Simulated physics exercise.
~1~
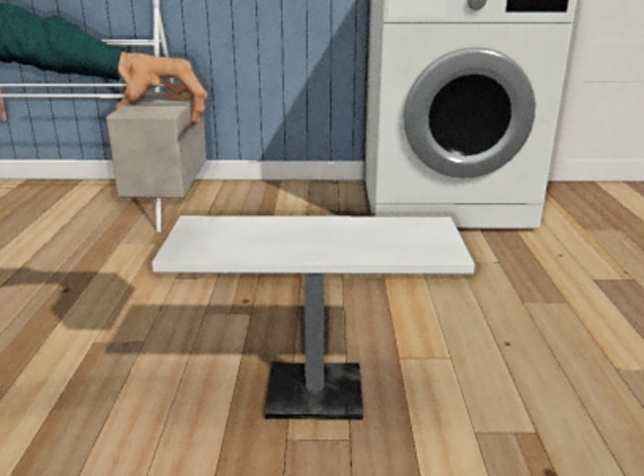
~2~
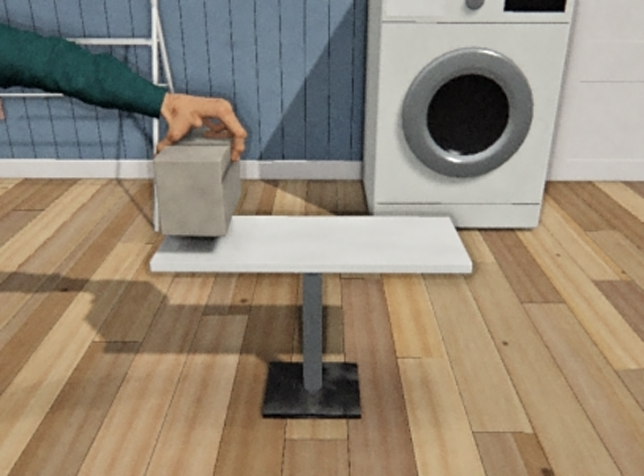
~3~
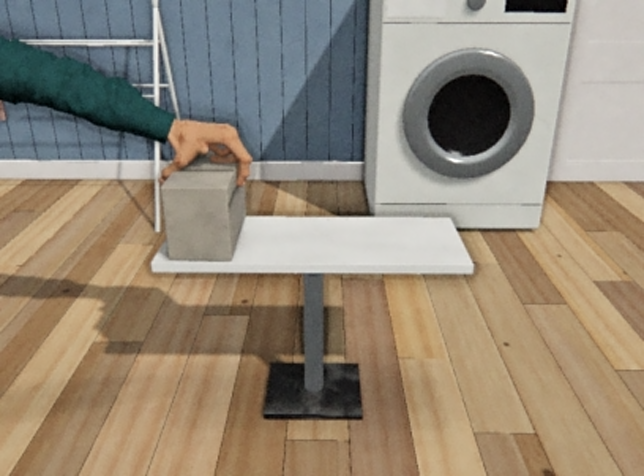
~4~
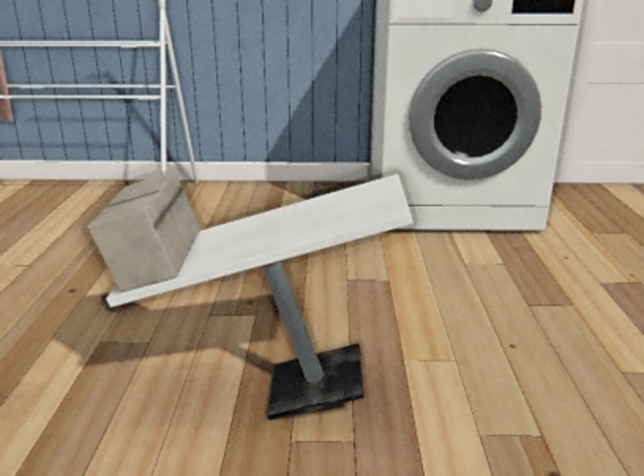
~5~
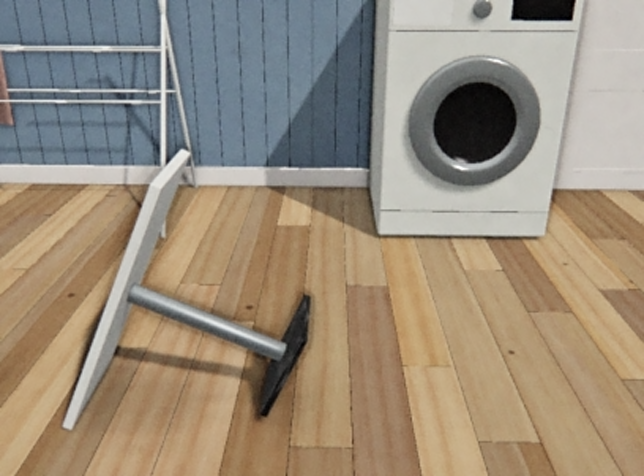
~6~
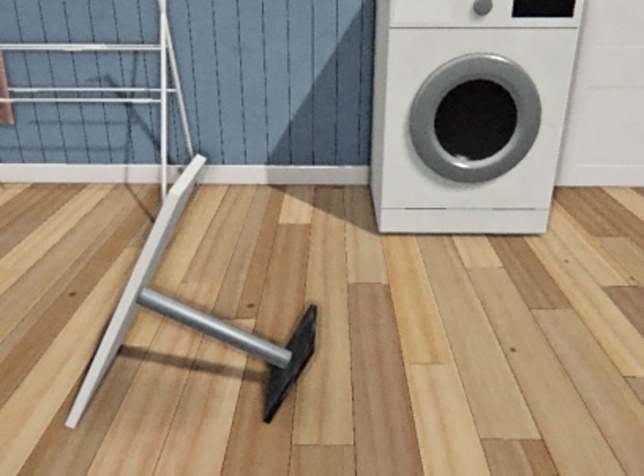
A hand in a green sleeve set a gray block on the left end of a narrow white table and let go, and the table tipped over to the left, ending up on its side with the block out of sight.
